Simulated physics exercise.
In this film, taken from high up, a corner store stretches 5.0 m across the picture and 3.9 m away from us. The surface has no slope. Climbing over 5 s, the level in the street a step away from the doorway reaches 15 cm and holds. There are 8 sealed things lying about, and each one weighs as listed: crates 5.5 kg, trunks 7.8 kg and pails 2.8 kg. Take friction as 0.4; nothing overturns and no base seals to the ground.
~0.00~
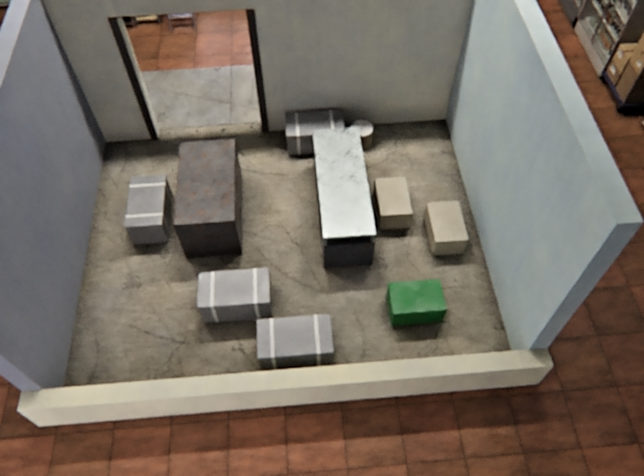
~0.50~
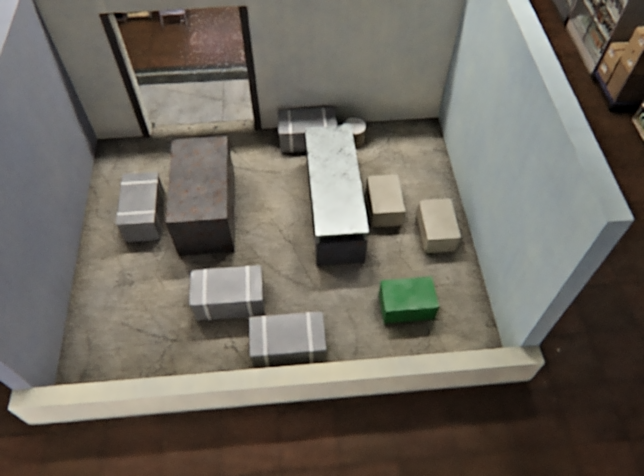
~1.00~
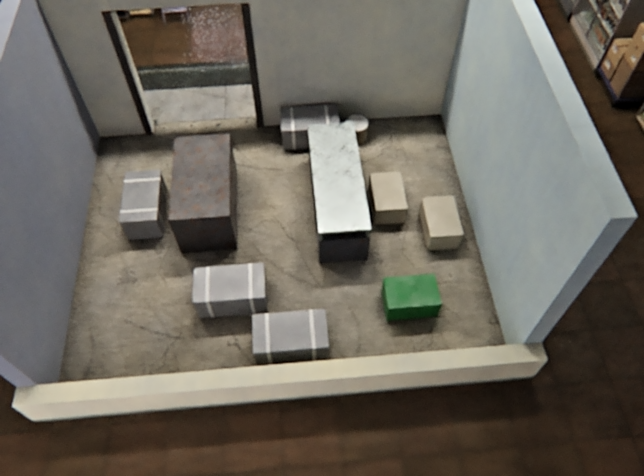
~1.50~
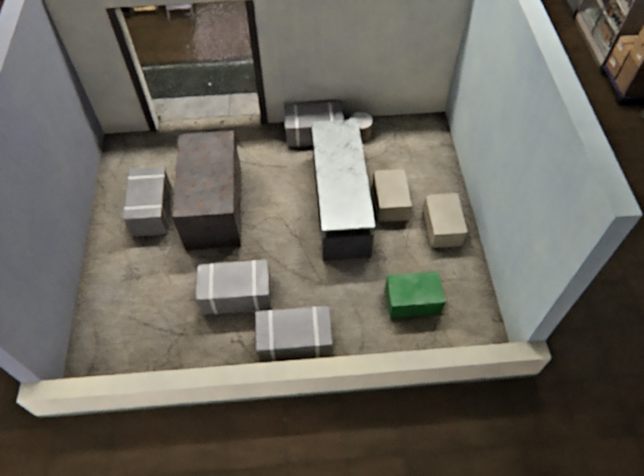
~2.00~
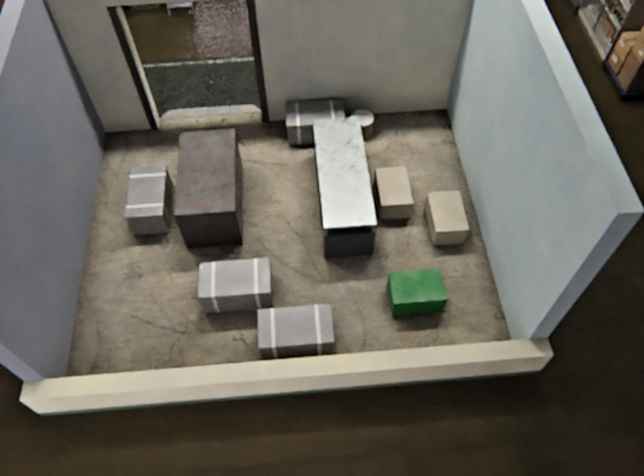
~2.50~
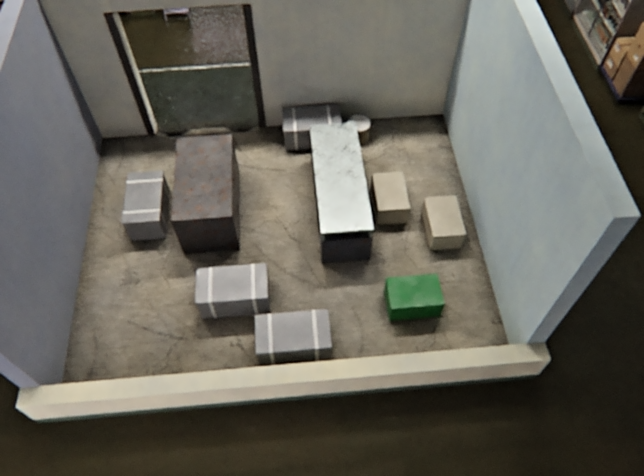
A small open-topped store room with pale walls, a grey floor and a doorway at the back left is seen from high above, at an angle. Grey banded trunks sit around a dark brown block and a long white-topped counter, with two tan boxes and a green crate on the right. The objects stay in place while the view shifts slightly, and the reddish tiled ground outside darkens to brown.
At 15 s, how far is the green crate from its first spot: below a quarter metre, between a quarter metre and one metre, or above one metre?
A short shift.
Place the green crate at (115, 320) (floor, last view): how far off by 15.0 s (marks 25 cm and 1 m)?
By then it winds up well off.
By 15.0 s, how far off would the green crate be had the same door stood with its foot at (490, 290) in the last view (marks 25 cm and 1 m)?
As for the green crate, it winds up a long way off.
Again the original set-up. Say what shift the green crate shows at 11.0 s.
Displacement by then near 5 cm.
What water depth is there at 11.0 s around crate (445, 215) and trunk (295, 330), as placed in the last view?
Close to 1 and 4 centimetres.
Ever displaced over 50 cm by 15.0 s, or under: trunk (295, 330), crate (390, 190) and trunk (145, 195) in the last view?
Going one by one, I get beyond, below and beyond.
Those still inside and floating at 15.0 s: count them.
The count is 8.
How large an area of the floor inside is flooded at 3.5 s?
My estimate is roughly 1.0 m2.
After 3.5 s the green crate is near (415, 291), 0.0 m from its start, aground; 0 afloat.
After 6.8 s the green crate is near (415, 291), 0.0 m from its start, aground; 1 afloat.
After 11.0 s the green crate is near (416, 288), 0.0 m from its start, aground; 5 afloat.
After 15.0 s the green crate is near (401, 237), 0.7 m from its start, afloat; 8 afloat.
